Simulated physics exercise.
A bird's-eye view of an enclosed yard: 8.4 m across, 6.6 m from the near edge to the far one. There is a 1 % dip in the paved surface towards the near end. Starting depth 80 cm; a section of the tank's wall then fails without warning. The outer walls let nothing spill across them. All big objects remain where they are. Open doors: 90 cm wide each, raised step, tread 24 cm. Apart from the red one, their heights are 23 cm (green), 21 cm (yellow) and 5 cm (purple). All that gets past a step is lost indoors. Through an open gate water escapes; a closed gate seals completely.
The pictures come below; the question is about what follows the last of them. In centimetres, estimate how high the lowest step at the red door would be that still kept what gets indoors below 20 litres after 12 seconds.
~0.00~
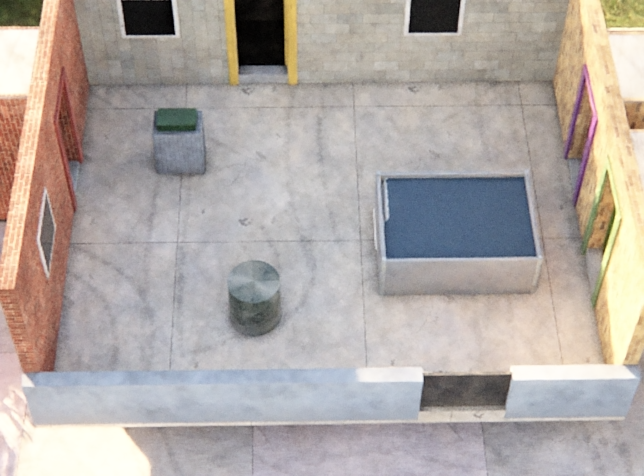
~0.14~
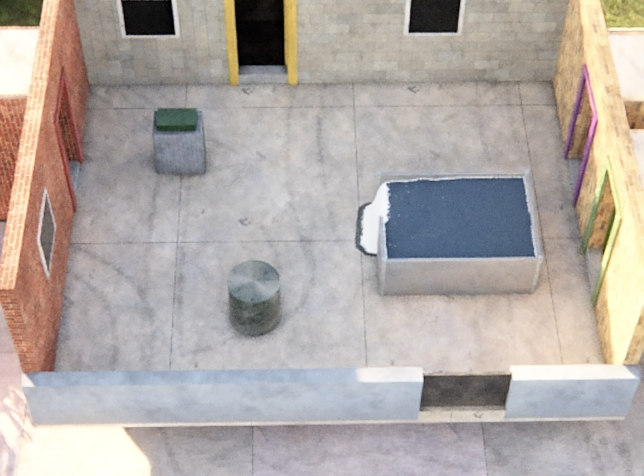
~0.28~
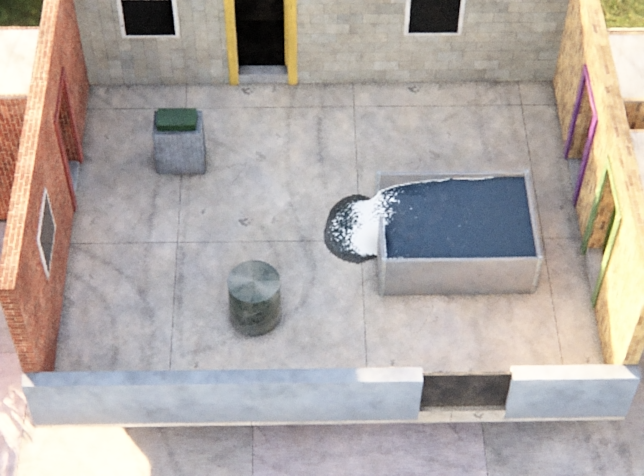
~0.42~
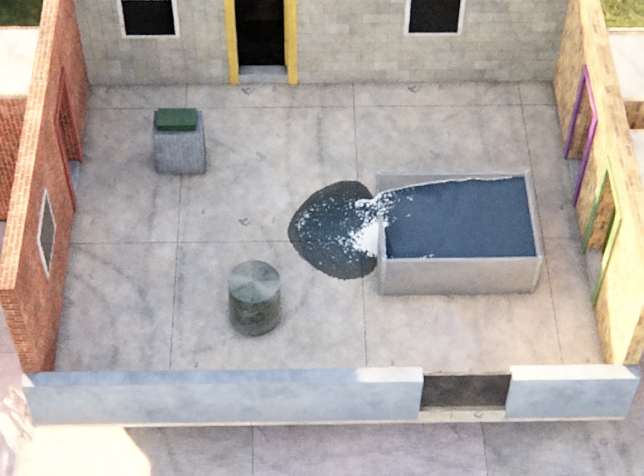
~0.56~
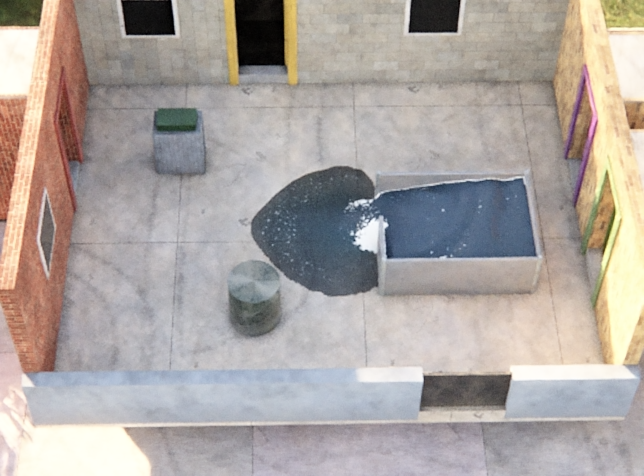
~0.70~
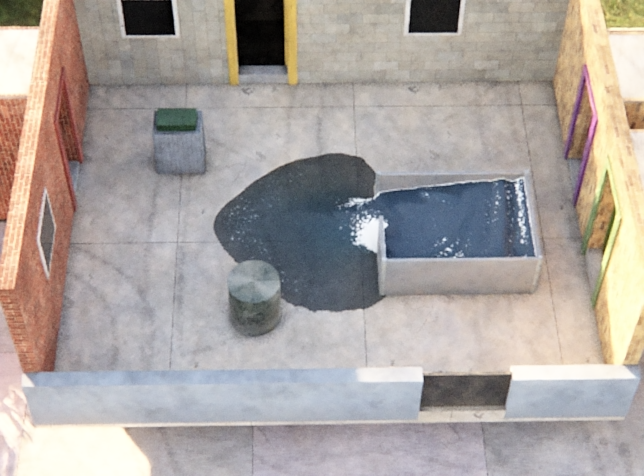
It comes to roughly 21 cm.
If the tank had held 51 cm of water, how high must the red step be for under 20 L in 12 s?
Roughly 10.0 centimetres.
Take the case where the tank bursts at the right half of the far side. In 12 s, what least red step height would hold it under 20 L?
That way, roughly 6.5 cm.
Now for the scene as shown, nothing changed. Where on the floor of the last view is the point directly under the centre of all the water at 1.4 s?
My guess is close to (406, 241).
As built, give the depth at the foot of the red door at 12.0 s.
Depth: Near 6.0 cm.
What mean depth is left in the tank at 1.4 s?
On average, around 58 cm.
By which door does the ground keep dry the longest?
Last comes the purple one.
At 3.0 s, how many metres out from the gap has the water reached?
Some 6.0 m out.
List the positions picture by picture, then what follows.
The first frame shows the tank at (457, 218) is whole and still, 80 cm deep; the red door at (68, 144) is dry.
In the second frame, the front is at (361, 245), 0.3 m from the gap at (380, 219); 0.2 m2 of floor is wet, 80 cm left at the back.
In the third frame, the front is at (331, 243), 0.8 m from the gap at (380, 220); 0.8 m2 of floor is wet, 80 cm left at the back.
In the fourth frame, the front is at (295, 237), 1.4 m from the gap at (380, 221); 1.9 m2 of floor is wet, 80 cm left at the back.
In the fifth frame, the gap is at (380, 220), the front 2.0 m out at (258, 235); the back of the tank holds 79 cm.
In the sixth frame, the gap is at (380, 220), the front 2.6 m out at (222, 232); the back of the tank holds 72 cm; the red door at (68, 144), 5.2 m from the gap, is still 2.6 m from the nearest water.
After 1.4 s water covers 30 % of the floor, deepest (40 cm) near (367, 228); it has not reached the red door.
After 3.0 s water covers 50 % of the floor, deepest (28 cm) near (51, 403); 20 cm at the red door, 103 litres in over its 7 cm step.
After 12.0 s water covers 95 % of the floor, deepest (12 cm) near (544, 396); 6 cm at the red door, 240 litres in over its 7 cm step.
At the red door as built, the water arrived by 1.6 s and peaked near 20 cm at 3.2 s.
Run again over the same 12 s with other heights there, 42 litres in over 17.5 cm, 9 litres over 23.5 cm. The limit of 20 litres is kept from about 21 cm up.
